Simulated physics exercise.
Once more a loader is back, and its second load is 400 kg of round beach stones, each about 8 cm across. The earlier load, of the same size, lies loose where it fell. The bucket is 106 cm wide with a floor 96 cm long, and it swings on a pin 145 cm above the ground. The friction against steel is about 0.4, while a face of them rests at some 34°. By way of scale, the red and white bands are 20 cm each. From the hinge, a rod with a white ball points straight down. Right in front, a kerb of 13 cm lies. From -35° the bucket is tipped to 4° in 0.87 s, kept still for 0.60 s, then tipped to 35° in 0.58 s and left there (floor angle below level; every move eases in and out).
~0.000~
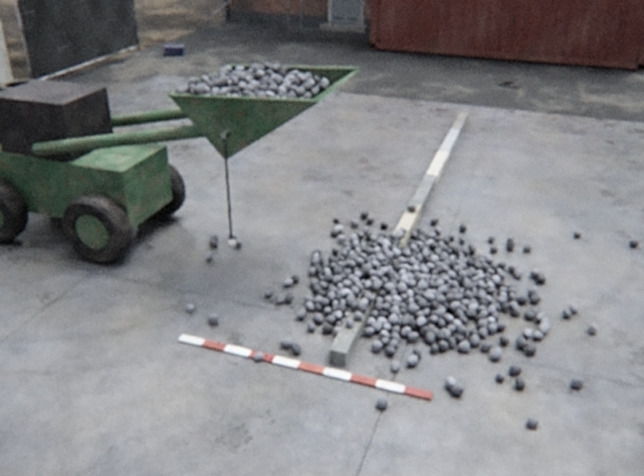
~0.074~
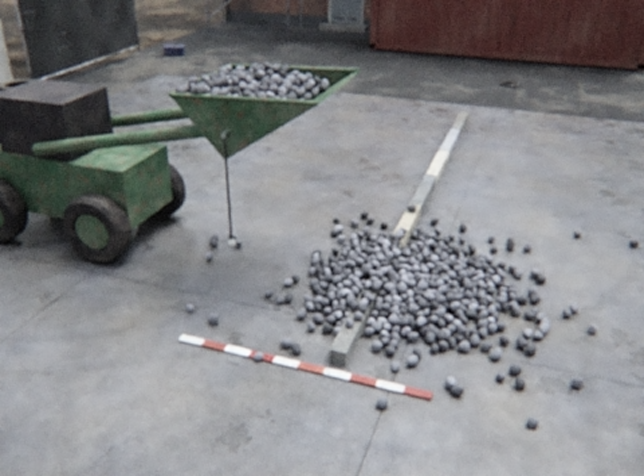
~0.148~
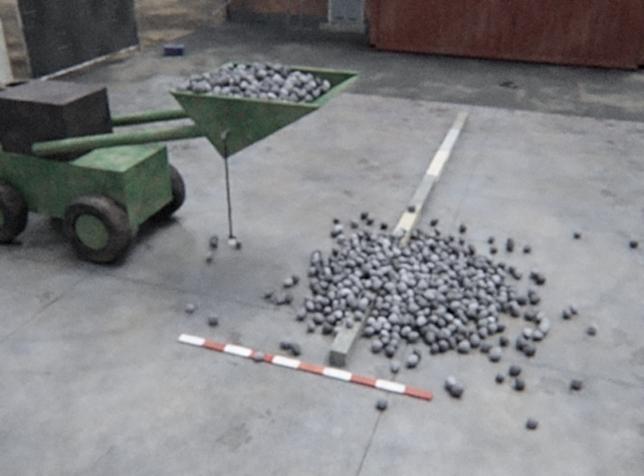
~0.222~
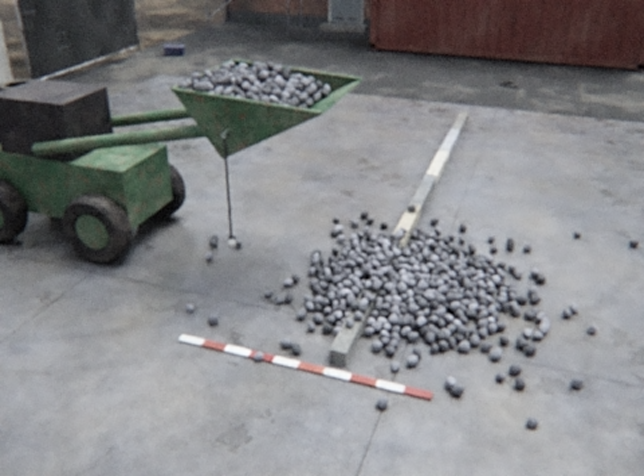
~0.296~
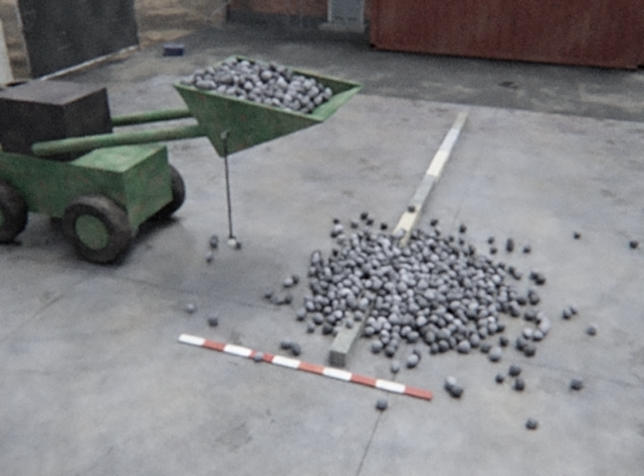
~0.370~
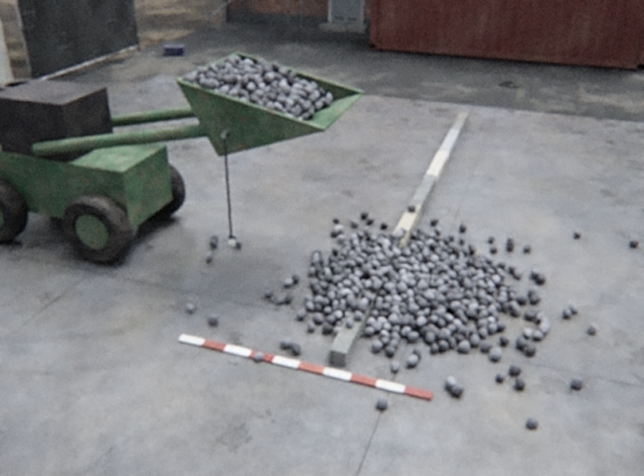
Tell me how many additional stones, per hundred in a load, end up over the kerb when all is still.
Some 34 in every hundred.
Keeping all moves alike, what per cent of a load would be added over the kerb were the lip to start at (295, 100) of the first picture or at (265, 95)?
First place about 15 %, second about 5 %.
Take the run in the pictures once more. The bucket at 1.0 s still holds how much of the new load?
Estimate: 100 % remaining inside, roughly.
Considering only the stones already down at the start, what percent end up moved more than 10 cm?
Roughly 10 % of them.
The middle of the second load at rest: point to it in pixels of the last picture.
I'd put their centre close to (364, 266).
After 0.6 s the floor is at -2°; in per cent of one load, 100 in the bucket, 35 on this side of the kerb, 65 over the kerb; the foremost stones are at (578, 303).
After 1.0 s the floor is at 4°; in per cent of one load, 100 in the bucket, 35 on this side of the kerb, 65 over the kerb; the foremost stones are at (578, 303).
After 2.5 s the floor is at 35°; in per cent of one load, 18 in the bucket, 108 on this side of the kerb, 74 over the kerb; the foremost stones are at (578, 303).
After 5.1 s the floor is at 35°; in per cent of one load, 0 in the bucket, 101 on this side of the kerb, 99 over the kerb; the foremost stones are at (579, 303). Net gain over the kerb, 34.
